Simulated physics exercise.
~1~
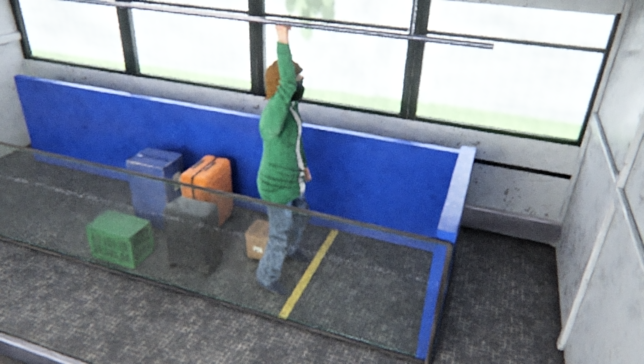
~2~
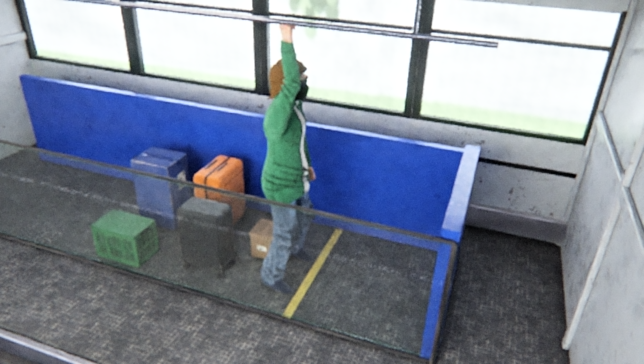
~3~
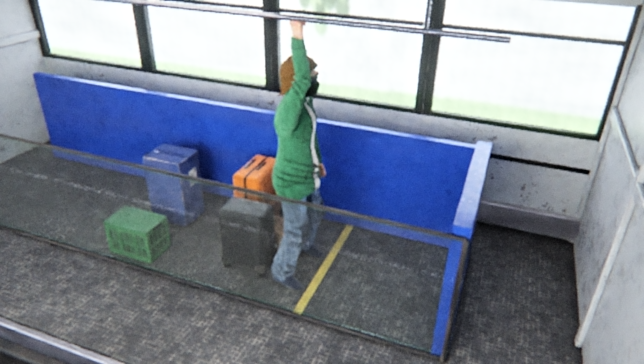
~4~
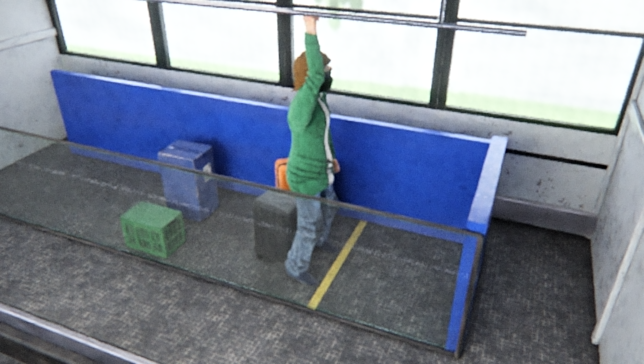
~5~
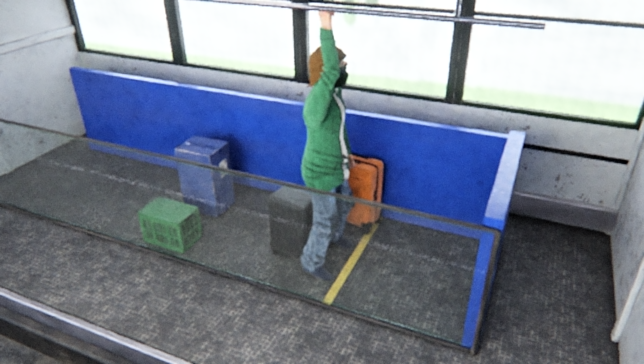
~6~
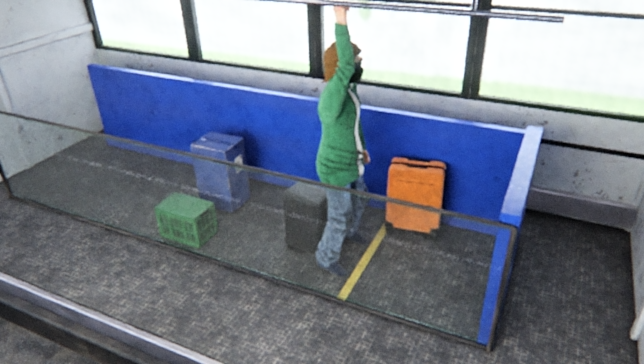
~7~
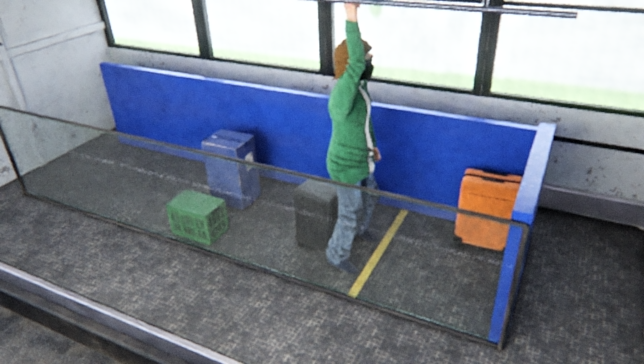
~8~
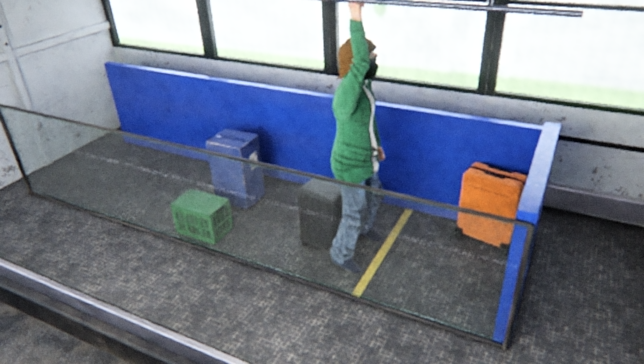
An orange suitcase slides right behind a standing person, crosses the yellow line, and stops upright.
